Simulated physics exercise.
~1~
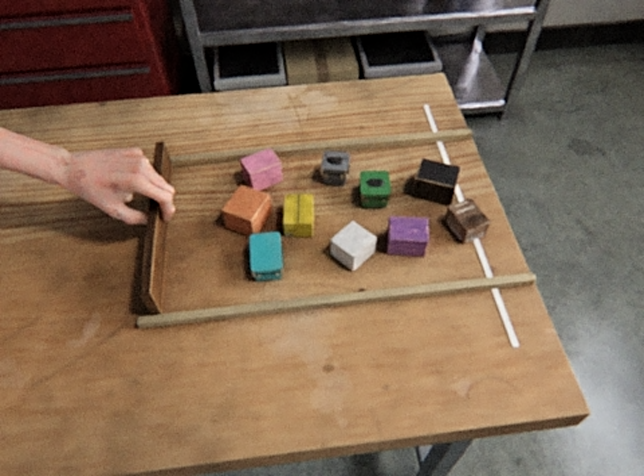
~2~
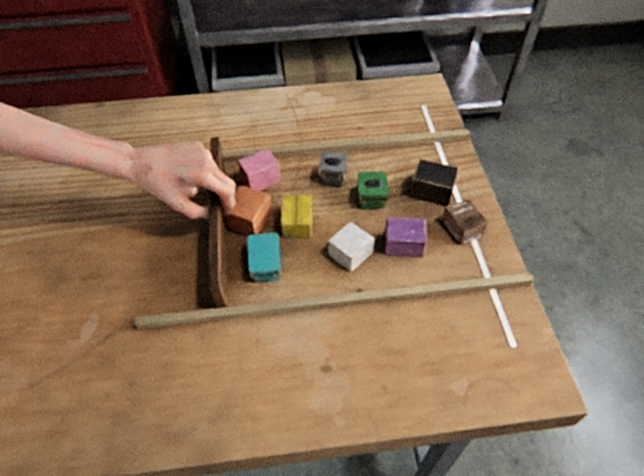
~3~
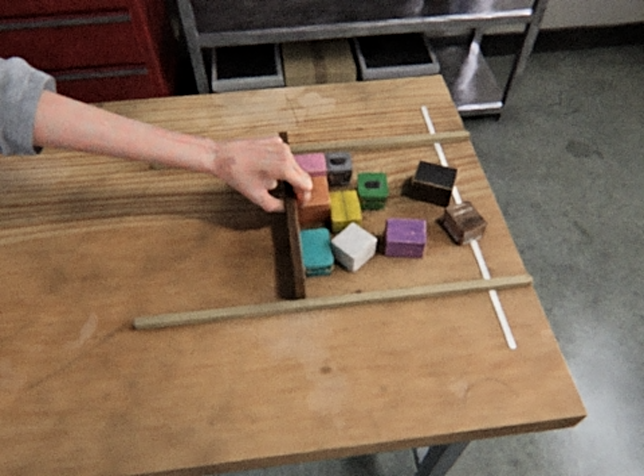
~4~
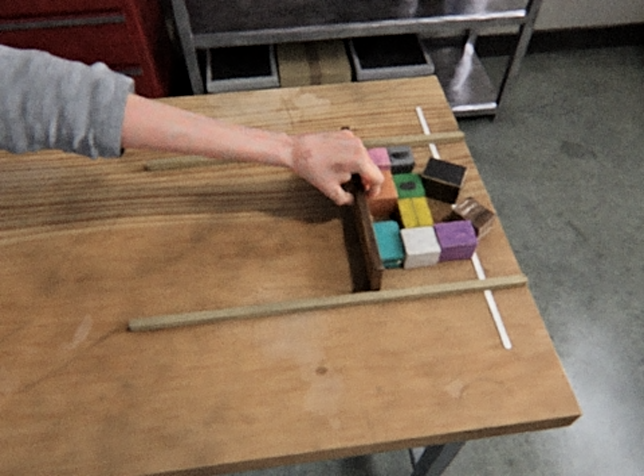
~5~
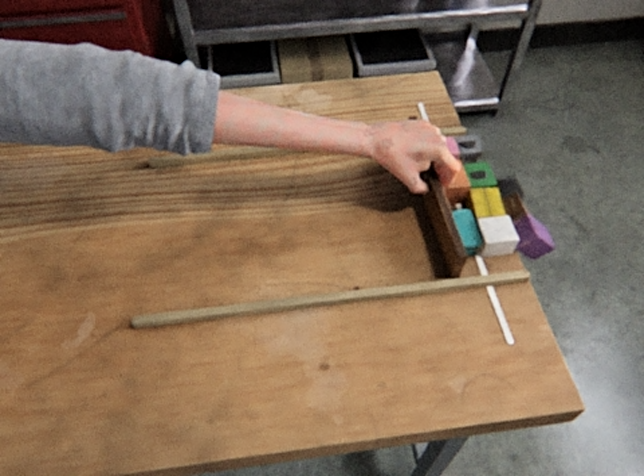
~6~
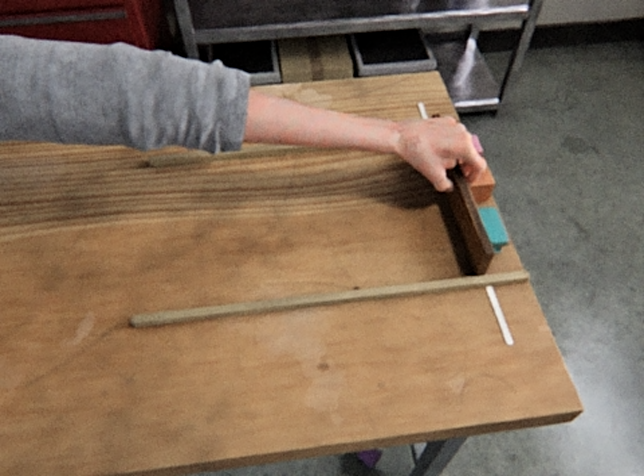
A hand-pushed wooden board sweeps colored blocks rightward until most drop off the table's edge.
